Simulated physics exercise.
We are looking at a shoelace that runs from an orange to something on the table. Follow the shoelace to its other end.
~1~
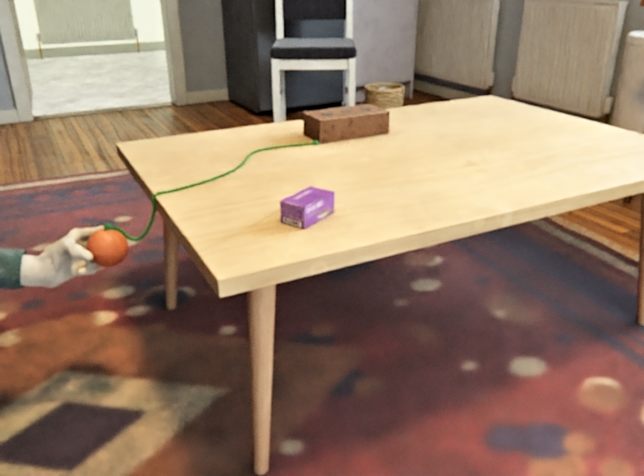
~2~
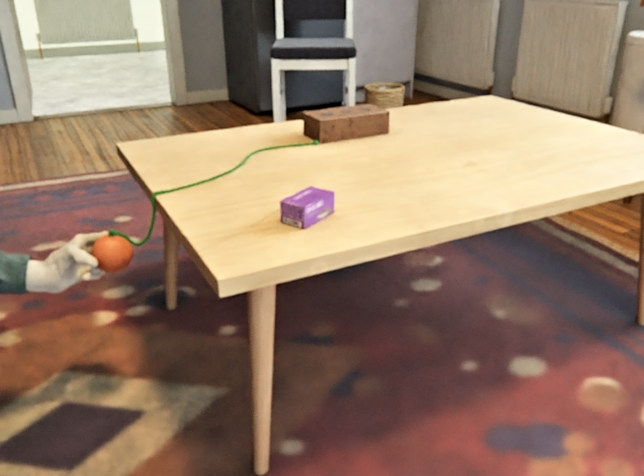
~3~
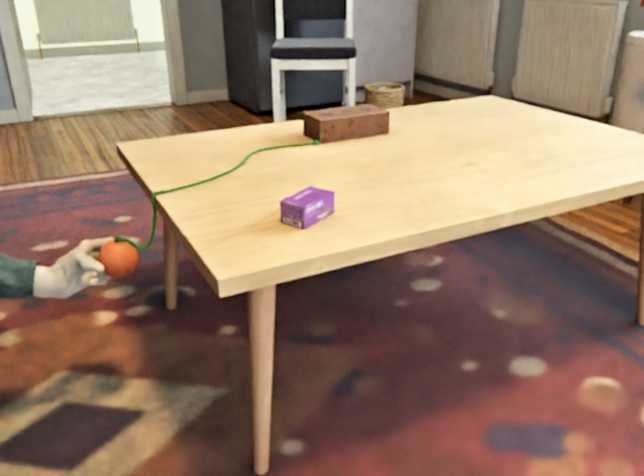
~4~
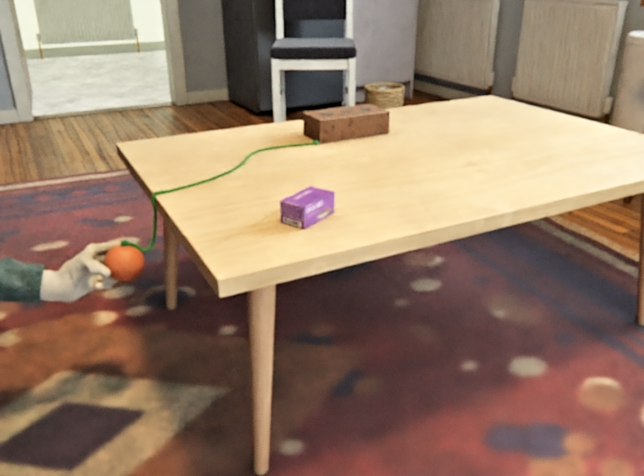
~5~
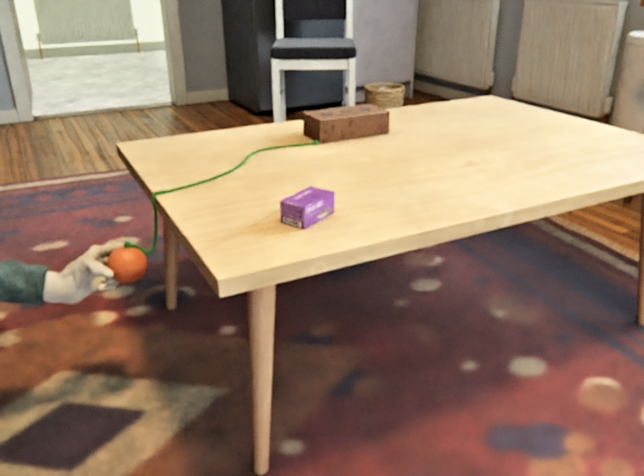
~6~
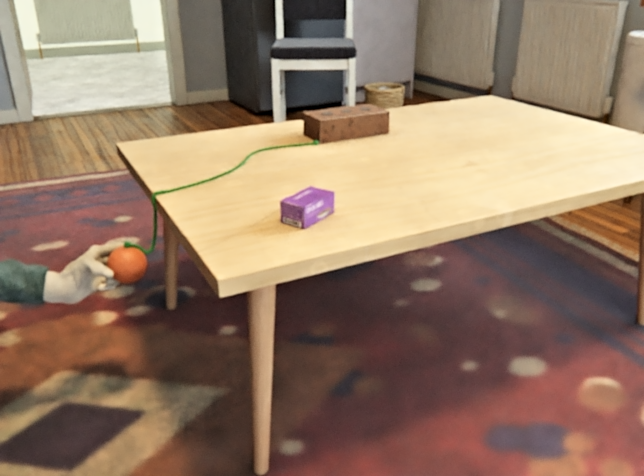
Beside a wooden table, a hand moves an orange tied to a brick slightly right.
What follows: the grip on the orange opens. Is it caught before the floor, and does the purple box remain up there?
As it turns out, the orange hangs in the air; the purple box remains where it stands.
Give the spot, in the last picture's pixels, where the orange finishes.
Its middle is at (184, 275).
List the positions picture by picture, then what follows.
Orange (108, 247); brick (346, 111); purple box (308, 195), in the first picture.
Orange (112, 253), in the second picture.
Orange (119, 259), in the third picture.
Orange (124, 263); shoelace through (257, 152) (224, 174), in the fourth picture.
Orange (127, 264); shoelace through (257, 152) (224, 174), in the fifth picture.
Orange (127, 264); brick (346, 111); purple box (308, 195); shoelace tied to the brick, with little slack, in the sixth picture.
Then, 0.68 s on from there, orange off the ground near (178, 282); brick in place; box in place.
Then, 1.40 s on from there, orange off the ground near (180, 284); brick in place; box in place.
In the end, orange off the ground near (184, 275); brick in place; box in place. The orange ends up dangling and the purple box keeps its place.
